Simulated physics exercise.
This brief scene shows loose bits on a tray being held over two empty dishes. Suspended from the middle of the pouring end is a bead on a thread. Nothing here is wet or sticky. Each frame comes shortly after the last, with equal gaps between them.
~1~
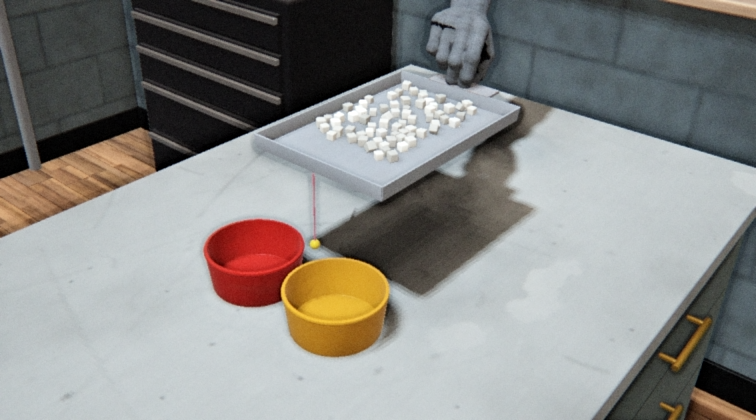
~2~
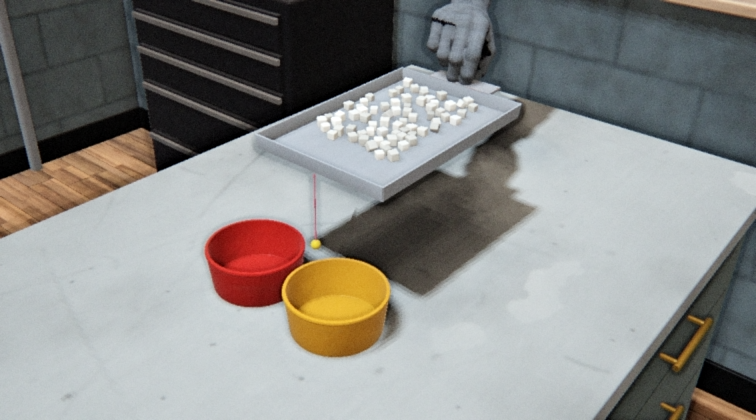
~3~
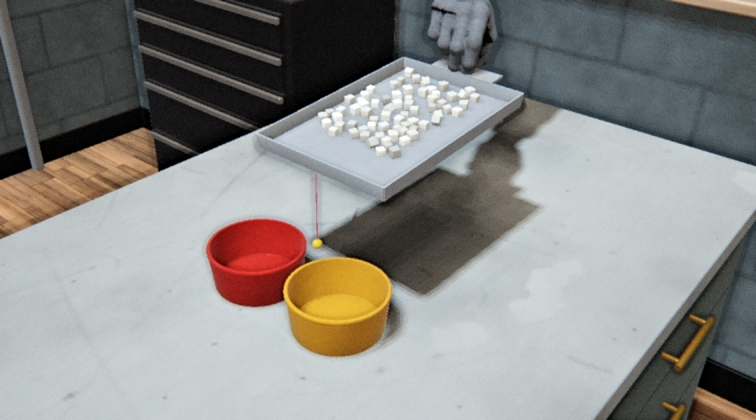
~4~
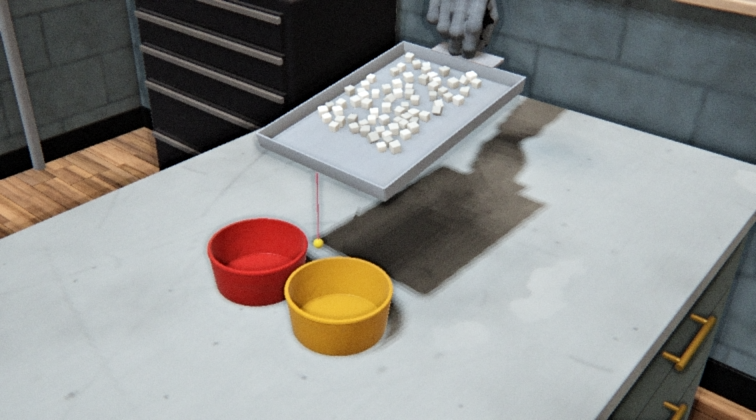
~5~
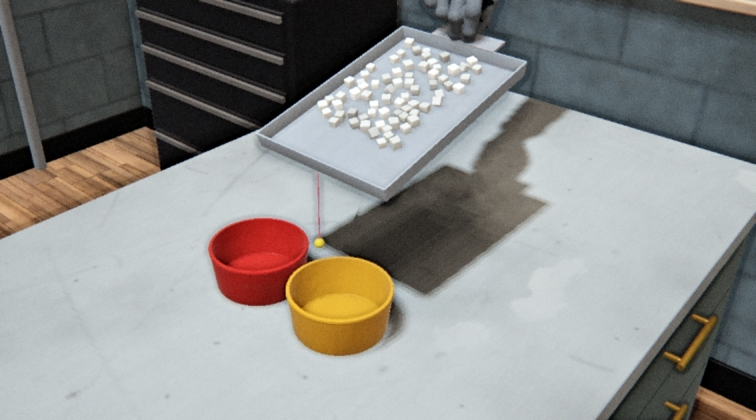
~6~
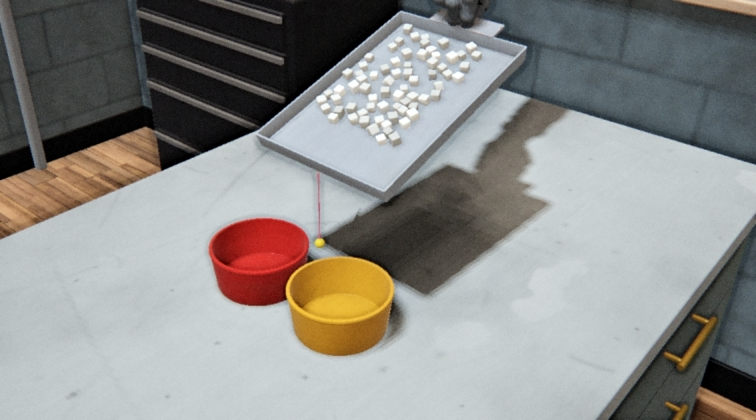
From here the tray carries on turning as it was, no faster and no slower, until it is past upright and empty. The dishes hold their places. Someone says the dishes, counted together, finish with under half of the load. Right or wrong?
Wrong, they hold over half.
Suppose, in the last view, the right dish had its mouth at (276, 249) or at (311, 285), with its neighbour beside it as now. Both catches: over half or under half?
At place one a lesser share; at place two the greater share.
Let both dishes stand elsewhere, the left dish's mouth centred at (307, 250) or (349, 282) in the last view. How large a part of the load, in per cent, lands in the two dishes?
About 30 per cent, then about 40 per cent.
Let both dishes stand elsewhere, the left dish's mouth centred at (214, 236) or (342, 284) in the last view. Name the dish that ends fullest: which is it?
Placement one: The right-positioned dish. Placement two: The left-positioned dish.
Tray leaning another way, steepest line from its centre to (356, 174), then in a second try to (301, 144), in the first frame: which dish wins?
The first place favours the right of the two, the second the left of the two.
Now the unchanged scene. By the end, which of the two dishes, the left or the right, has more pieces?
Noted: Right of the pair.
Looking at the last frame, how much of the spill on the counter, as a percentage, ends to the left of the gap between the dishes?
Around 80 percent of the pieces.
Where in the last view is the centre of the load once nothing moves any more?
The centre comes to rest near (304, 321).
Soon, tray tipped steeply; nearly all on the tray; a stray few in the air.
A while on, tray tipped past a quarter turn; most on the tray; a small part in the right dish; a small part outside both.
Towards the end, tray tipped past a quarter turn; about half in the right dish; about a quarter in the left dish; about a third outside both.
Finally, tray tipped past a quarter turn; about half in the right dish; about a quarter in the left dish; about a third outside both.
